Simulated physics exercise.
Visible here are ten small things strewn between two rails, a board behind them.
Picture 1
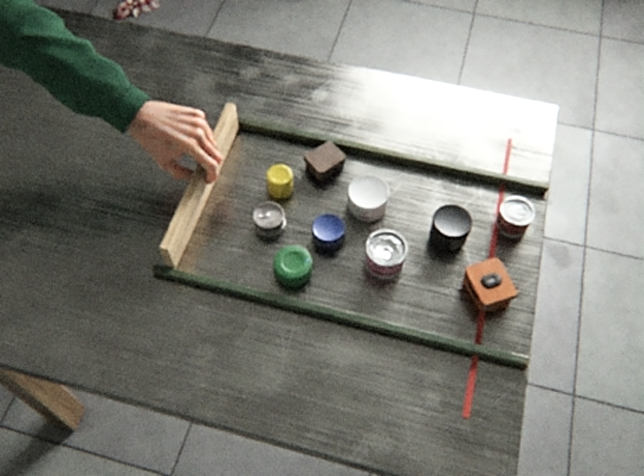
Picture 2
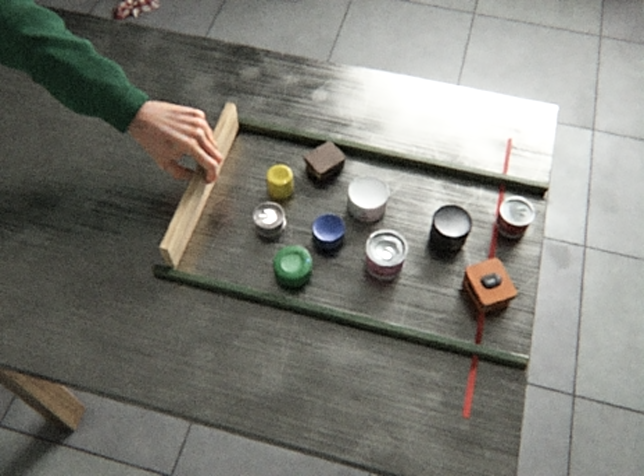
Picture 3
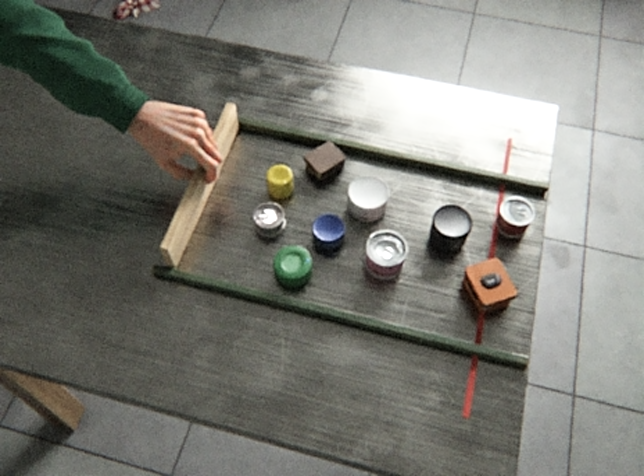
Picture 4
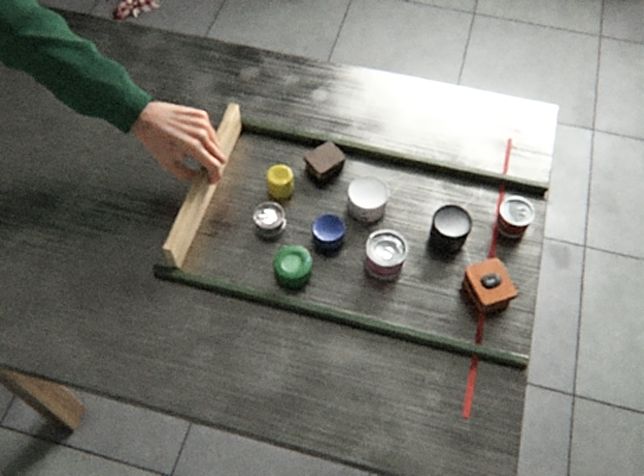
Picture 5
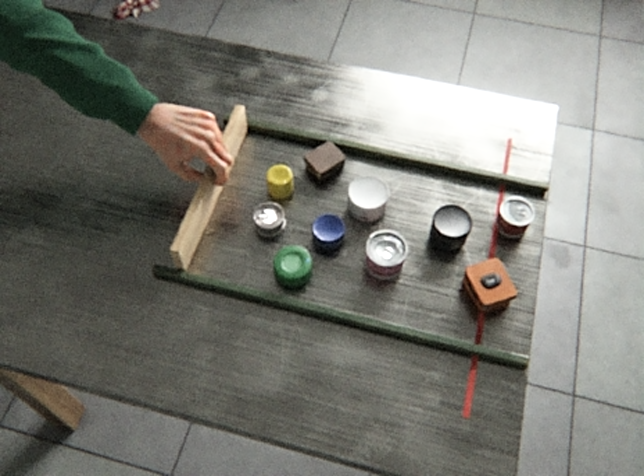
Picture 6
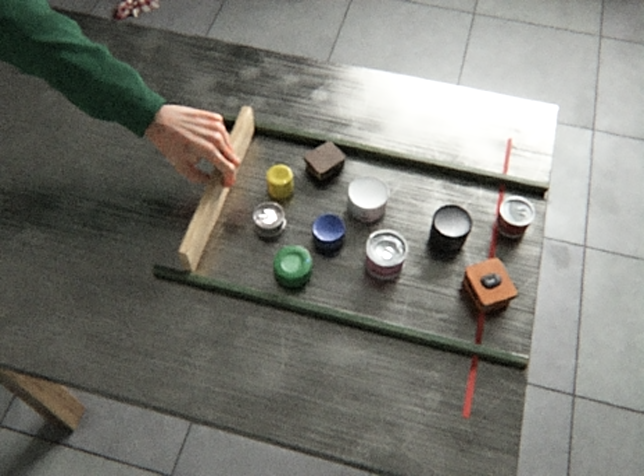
A hand in a green sleeve holds a wooden board still at first, then slides it slightly to the right between two rails, while the small tins, pots, lid and cases ahead of it stay in place near the red tape.
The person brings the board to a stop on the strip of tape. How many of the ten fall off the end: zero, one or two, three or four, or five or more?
All but three or four remain.
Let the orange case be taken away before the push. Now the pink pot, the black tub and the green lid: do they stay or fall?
Pink pot still up; black tub down; green lid still up.
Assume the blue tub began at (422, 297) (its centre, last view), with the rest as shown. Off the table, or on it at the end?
Well, the blue tub fails to stay.
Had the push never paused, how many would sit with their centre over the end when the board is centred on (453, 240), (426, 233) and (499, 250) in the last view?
The counts are 0, 0 and 4, in that order.
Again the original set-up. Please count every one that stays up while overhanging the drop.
Expected count: 3.
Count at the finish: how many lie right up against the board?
Contact count: 4.
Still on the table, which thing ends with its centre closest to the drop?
It's the blue tub that ends nearest.
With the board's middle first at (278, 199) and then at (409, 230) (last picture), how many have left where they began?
First 2, after that 8.
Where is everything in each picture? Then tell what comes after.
Red tin (515, 217); orange case (489, 286); black tub (451, 227); board (203, 182); tape (491, 260), in the first frame.
Orange case (489, 286); brown case (325, 162), in the second frame.
Black tub (451, 227); green lid (293, 266), in the third frame.
Red tin (514, 218); board (206, 183), in the fourth frame.
Orange case (489, 286); grey pot (269, 219), in the fifth frame.
Red tin (514, 218); orange case (489, 286); black tub (451, 227); board (220, 186); tape (491, 260), in the sixth frame.
A little later, none off yet; red tin at rest near (514, 218); orange case at rest near (489, 286); black tub at rest near (451, 227).
When it is over, the number that fall off is three or four; down, black tub, orange case and red tin.
